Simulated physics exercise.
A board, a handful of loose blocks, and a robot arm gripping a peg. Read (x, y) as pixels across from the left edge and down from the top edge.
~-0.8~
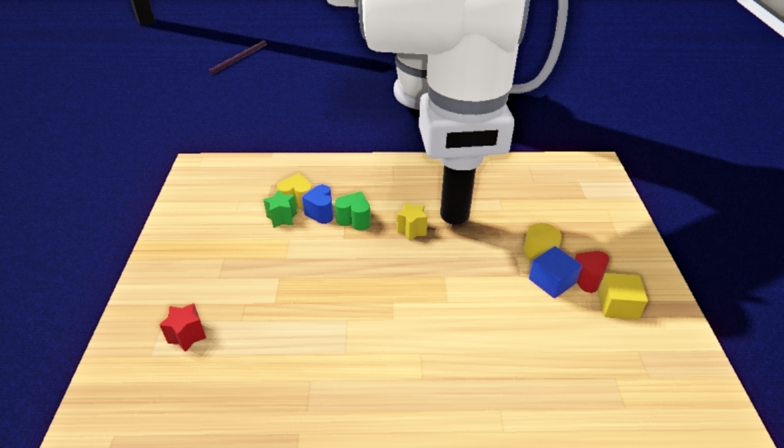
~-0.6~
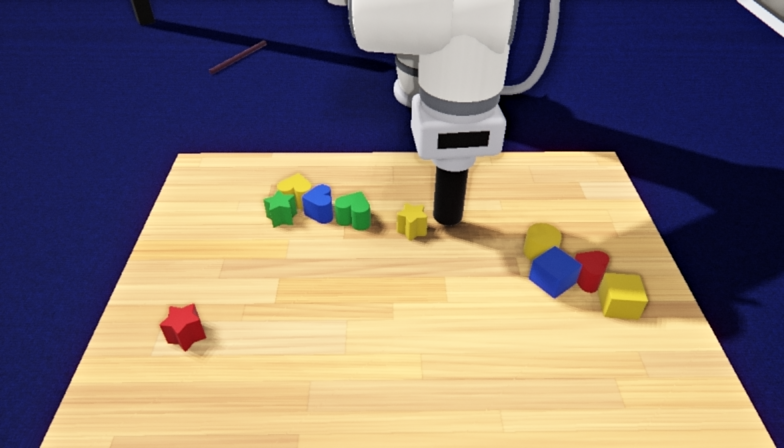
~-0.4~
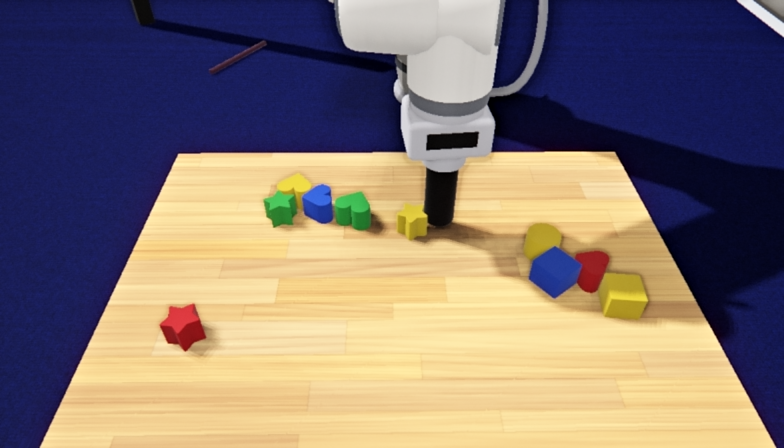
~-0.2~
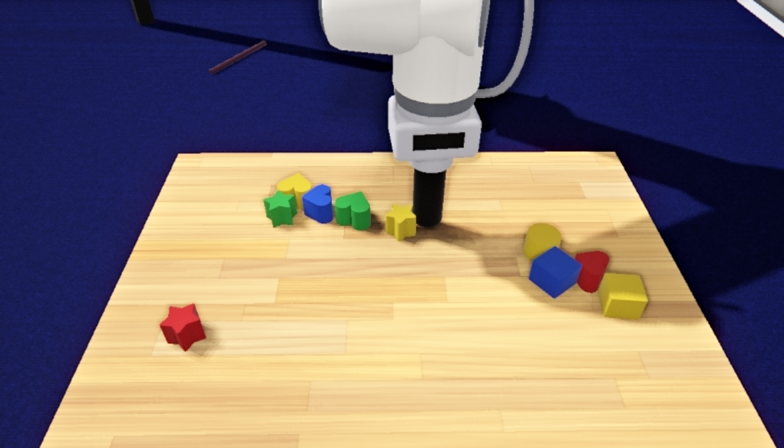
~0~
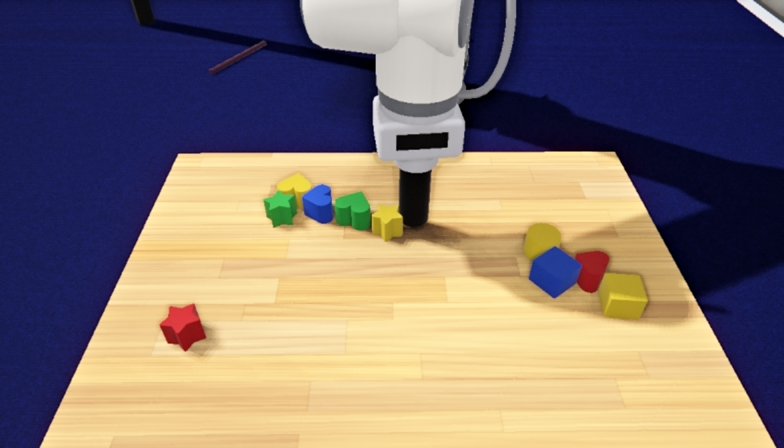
A pale wooden board lies on a dark blue surface, seen from above at a fixed, slanting angle, with a white robot arm reaching down holding a black peg. Yellow, green and blue blocks cluster at upper left, a red star sits at lower left, and yellow, blue and red blocks group at right. The peg slides left, meets the yellow star-shaped block and pushes it left beside the green heart.
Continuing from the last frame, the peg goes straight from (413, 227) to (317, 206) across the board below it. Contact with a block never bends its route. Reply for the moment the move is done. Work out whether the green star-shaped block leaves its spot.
It gets displaced.
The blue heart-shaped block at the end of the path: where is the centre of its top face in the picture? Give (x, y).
Its top face will be centred at roughly (285, 196).
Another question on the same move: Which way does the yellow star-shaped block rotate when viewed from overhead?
Seen from above, its turn is counter-clockwise.
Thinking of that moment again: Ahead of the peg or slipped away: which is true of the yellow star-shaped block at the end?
Beside or behind, I predict.
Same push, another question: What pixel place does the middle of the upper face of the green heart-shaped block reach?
(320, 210)
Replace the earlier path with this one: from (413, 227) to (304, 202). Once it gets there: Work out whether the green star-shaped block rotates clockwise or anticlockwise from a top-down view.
It turns round anticlockwise.
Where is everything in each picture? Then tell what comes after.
Peg's lower end (455, 216); green star-shaped block (279, 200); blue heart-shaped block (319, 195); green heart-shaped block (354, 202); yellow star-shaped block (413, 212), in the first frame.
Peg (448, 217); blocks still, in the second frame.
Peg (438, 218); blocks still, in the third frame.
Peg (427, 219); yellow star-shaped block (401, 212), in the fourth frame.
Peg (413, 219); green star-shaped block (279, 200); blue heart-shaped block (319, 195); green heart-shaped block (354, 202); yellow star-shaped block (388, 213), in the fifth frame.
On the path given first. One third of the way, peg (379, 211); blue heart-shaped block (313, 194), turned 20° clockwise; green heart-shaped block (339, 207), turned 35° clockwise; yellow star-shaped block (365, 217), turned 50° anticlockwise.
Two thirds of the way, peg (347, 204); blue heart-shaped block (308, 196), turned 50° clockwise; green heart-shaped block (325, 209), turned 20° anticlockwise; yellow star-shaped block (363, 217), turned 65° anticlockwise.
At the end, peg (316, 198); green star-shaped block (259, 206), turned 25° anticlockwise; blue heart-shaped block (285, 196), turned 20° clockwise; green heart-shaped block (320, 210), turned 40° anticlockwise; yellow star-shaped block (363, 217), turned 65° anticlockwise.
